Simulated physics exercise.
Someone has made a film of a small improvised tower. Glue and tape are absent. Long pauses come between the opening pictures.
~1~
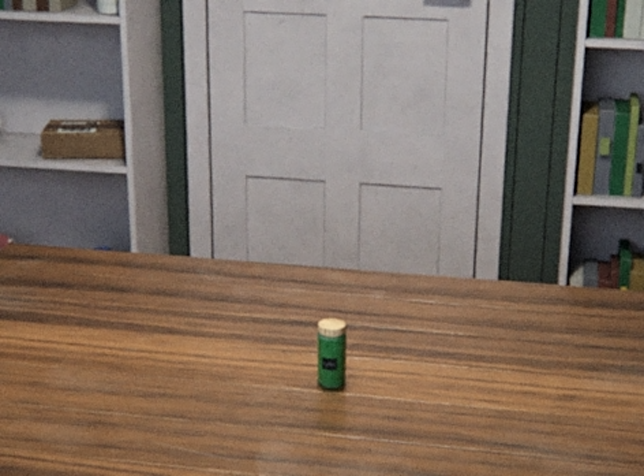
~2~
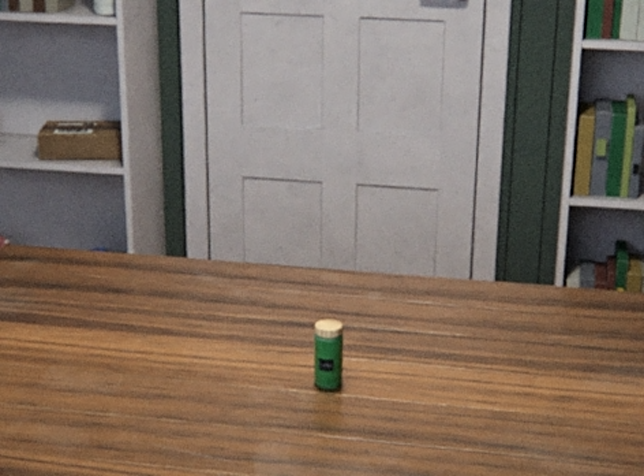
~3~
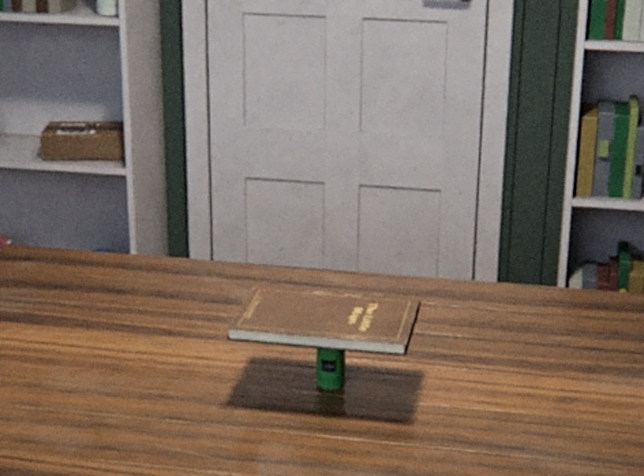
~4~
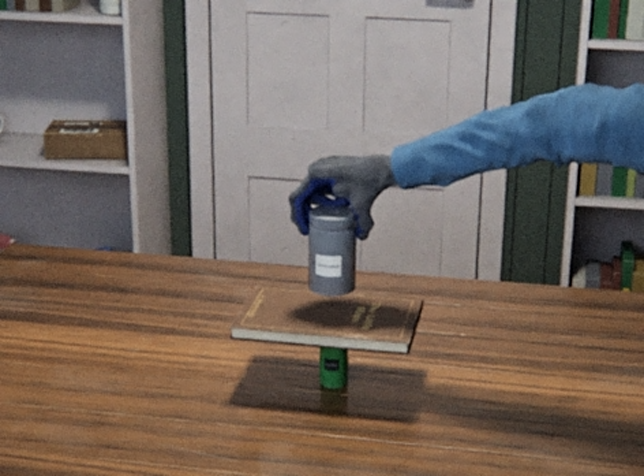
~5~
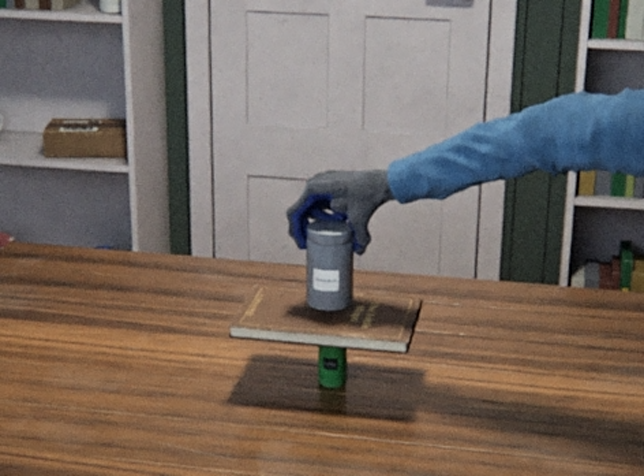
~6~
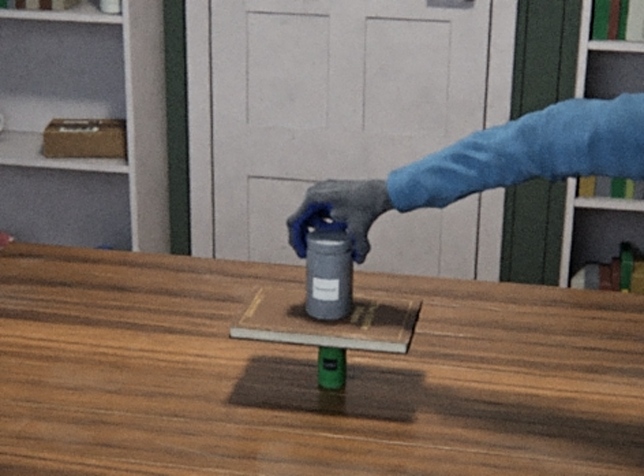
On a wooden table before a white door and shelves, a green shaker stands alone, then a book lies flat across its top. A gloved hand reaches in from the right and lowers a grey jar onto the book.
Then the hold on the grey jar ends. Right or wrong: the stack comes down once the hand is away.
Wrong, it stays balanced.
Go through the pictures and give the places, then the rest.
In the first frame, the last thing is not in view yet; green shaker (332, 353).
In the second frame, the last thing is not in view yet; green shaker (329, 354).
In the third frame, the last thing is not in view yet; green shaker (331, 355).
The fourth frame shows on its way; grey jar (332, 250); green shaker (334, 354).
The fifth frame shows on its way; grey jar (330, 264); green shaker (333, 353).
The sixth frame shows in place under the hand; grey jar (330, 273); green shaker (332, 354).
Then, 0.30 s after the last picture, nothing has stirred.
Then, 0.90 s after the last picture, grey jar resting near (330, 274).
At rest, all 3 in place. Seen from the same camera at the end, grey jar near (330, 274). The stack stays up.
